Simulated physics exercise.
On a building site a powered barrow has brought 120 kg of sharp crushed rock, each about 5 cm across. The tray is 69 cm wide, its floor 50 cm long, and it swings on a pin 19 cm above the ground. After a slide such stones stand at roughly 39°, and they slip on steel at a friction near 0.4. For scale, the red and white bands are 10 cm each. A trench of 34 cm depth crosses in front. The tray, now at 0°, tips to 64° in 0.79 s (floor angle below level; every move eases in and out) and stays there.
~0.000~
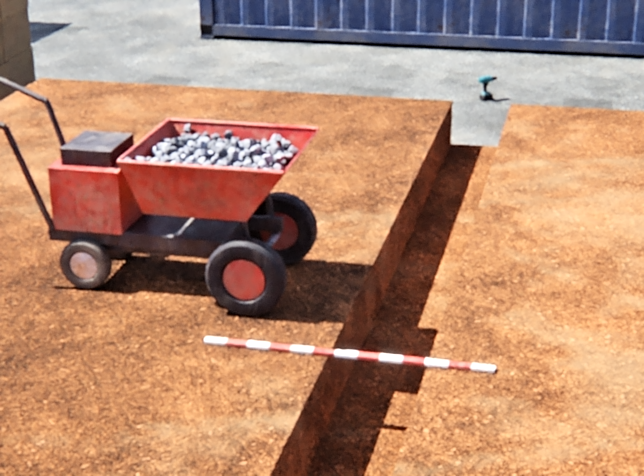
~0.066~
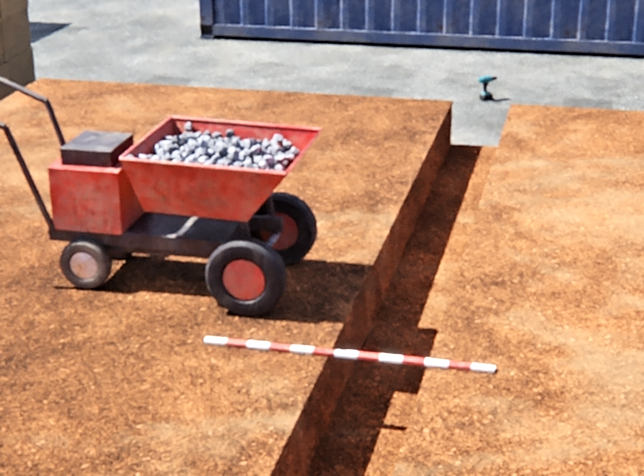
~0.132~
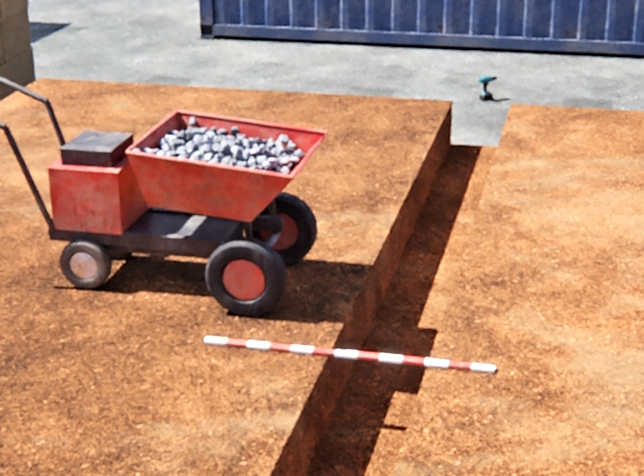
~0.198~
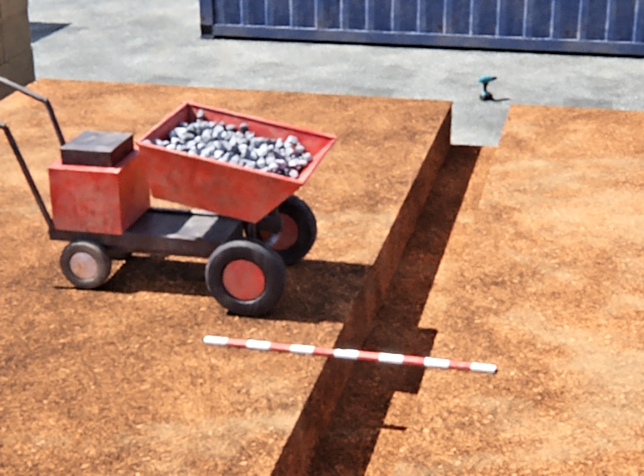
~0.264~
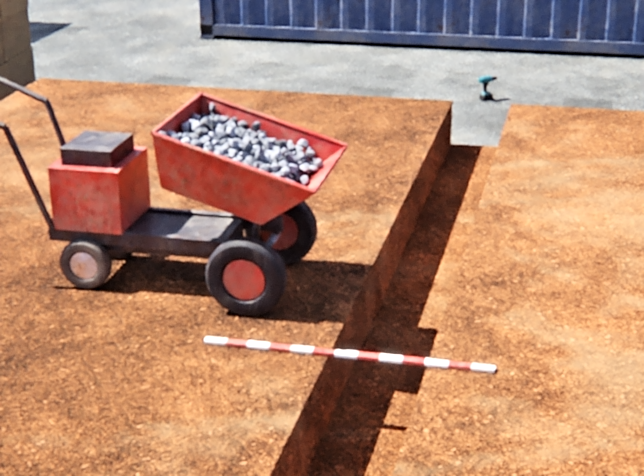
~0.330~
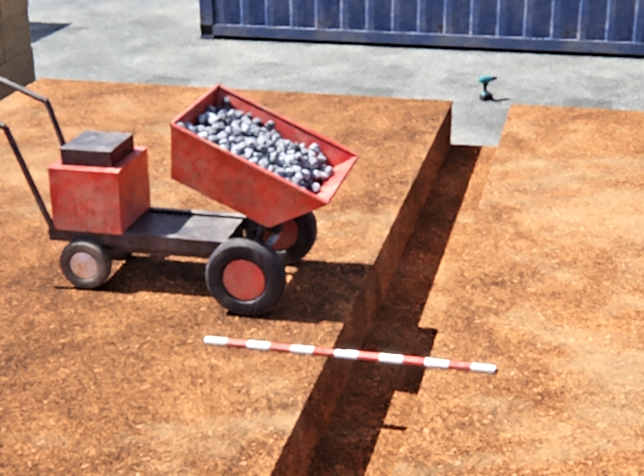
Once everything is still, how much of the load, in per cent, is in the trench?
About 55 per cent.
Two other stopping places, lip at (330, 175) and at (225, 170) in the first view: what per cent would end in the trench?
About 20 and 45 per cent.
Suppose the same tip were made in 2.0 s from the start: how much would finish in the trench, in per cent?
In that case some 55 per cent.
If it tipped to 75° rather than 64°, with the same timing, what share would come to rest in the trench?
Then about 95 per cent.
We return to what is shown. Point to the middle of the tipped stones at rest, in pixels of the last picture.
Around (417, 355).
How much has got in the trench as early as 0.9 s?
About 15 per cent by then.
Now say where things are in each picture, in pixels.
Lip at (283, 173), floor tilted 0°, highest stones at (226, 145), in the first frame.
Lip at (286, 174), floor tilted 1°, highest stones at (223, 142); the stones move at 0.3 m/s on average, in the second frame.
The tray is at 5°, its lip at (293, 178); the top of the load is at (211, 138); the stones move at 0.6 m/s on average, in the third frame.
The tray is at 10°, its lip at (303, 184); the top of the load is at (195, 129); the stones move at 0.8 m/s on average, in the fourth frame.
The tray is at 17°, its lip at (315, 192); the top of the load is at (201, 121); the stones move at 0.9 m/s on average, in the fifth frame.
Lip at (328, 203), floor tilted 24°, highest stones at (217, 115); the stones move at 1.0 m/s on average, in the sixth frame.
After 0.6 s the floor is at 54°; 100 % in the tray; the foremost stones are at (356, 230).
After 0.9 s the floor is at 64°; 86 % in the tray, 14 % in the trench; the foremost stones are at (436, 329).
After 1.2 s the floor is at 64°; 56 % in the tray, 39 % in the trench, 5 % past the trench; the foremost stones are at (527, 302).
After 3.2 s the floor is at 64°; 39 % in the tray, 55 % in the trench, 5 % past the trench; the foremost stones are at (565, 299).
